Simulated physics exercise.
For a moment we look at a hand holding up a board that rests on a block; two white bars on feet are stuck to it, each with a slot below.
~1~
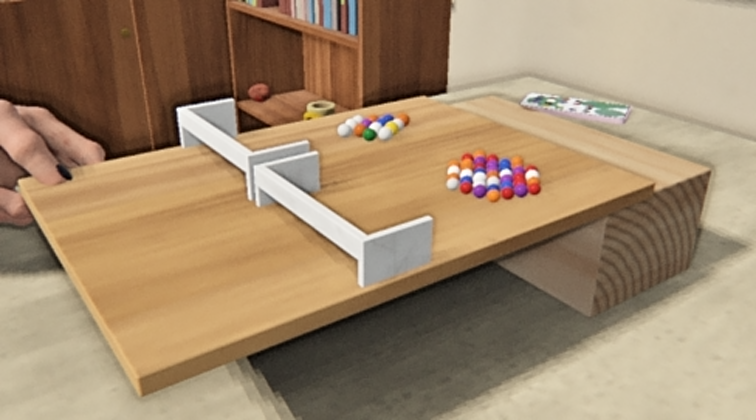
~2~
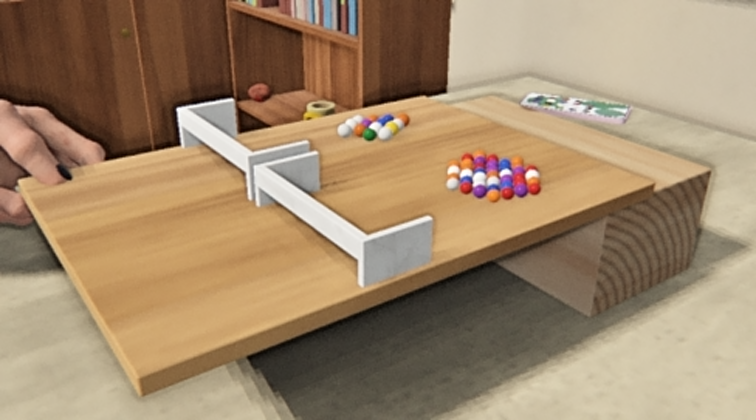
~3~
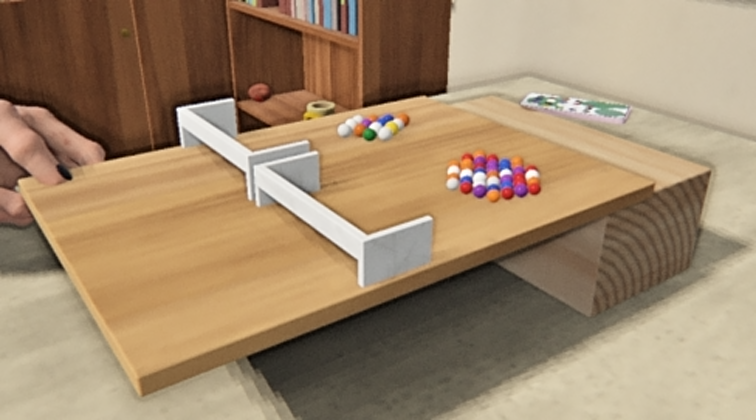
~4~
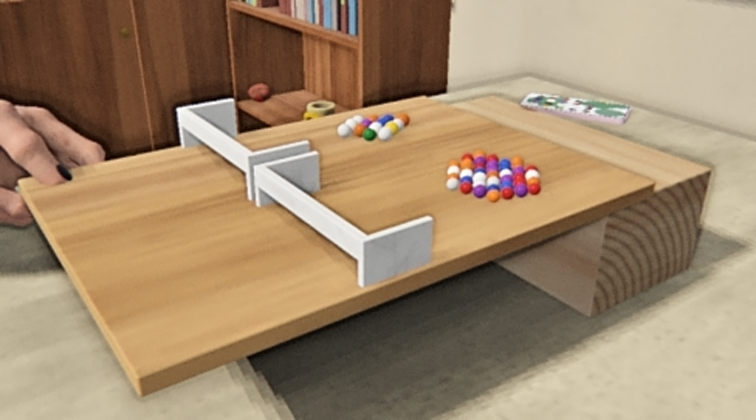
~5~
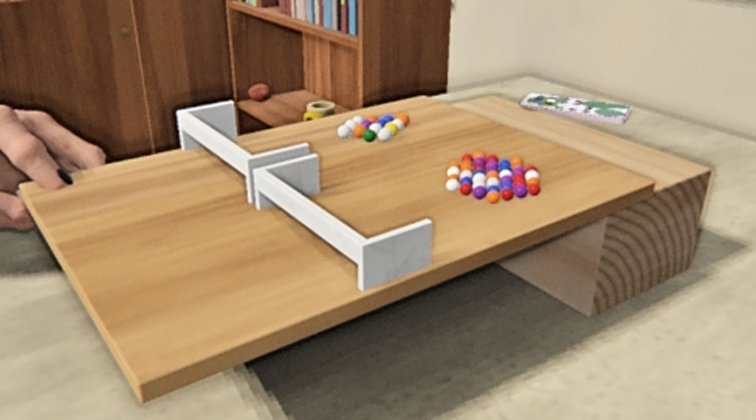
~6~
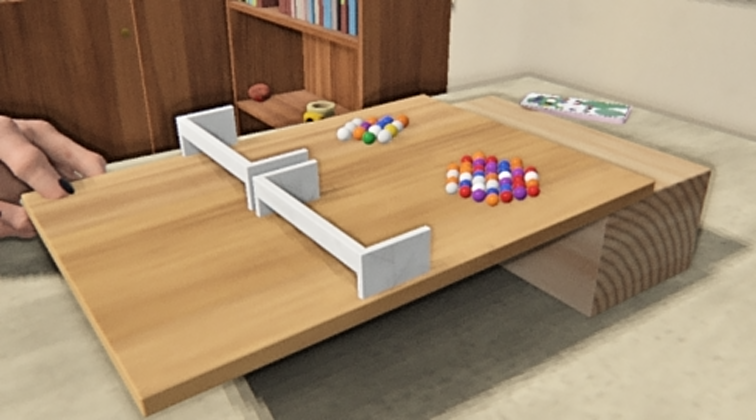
At the start, a hand holds the left end of a wooden board that rests on a block at the right, with two white barriers and two clusters of colourful beads on it. The board stays still at first, then the hand lowers its end very slightly, while the beads stay in place.
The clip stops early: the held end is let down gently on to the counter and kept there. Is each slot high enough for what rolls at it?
Near lot - through the gap. Far lot - through the gap.
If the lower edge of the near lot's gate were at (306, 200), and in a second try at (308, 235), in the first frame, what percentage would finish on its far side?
Roughly 100 per cent, and 0 per cent.
Then, 0.27 s on from there, board sloping at 7°; near lot on its way down; far lot on its way down.
Then, 0.61 s on from there, board sloping at 14°; near lot has reached its gate; far lot has reached its gate.
Then, 0.98 s on from there, board resting at 16°; near lot the whole lot past its gate; far lot the whole lot past its gate.
In the end, board resting at 16°; near lot the whole lot past its gate; far lot the whole lot past its gate.
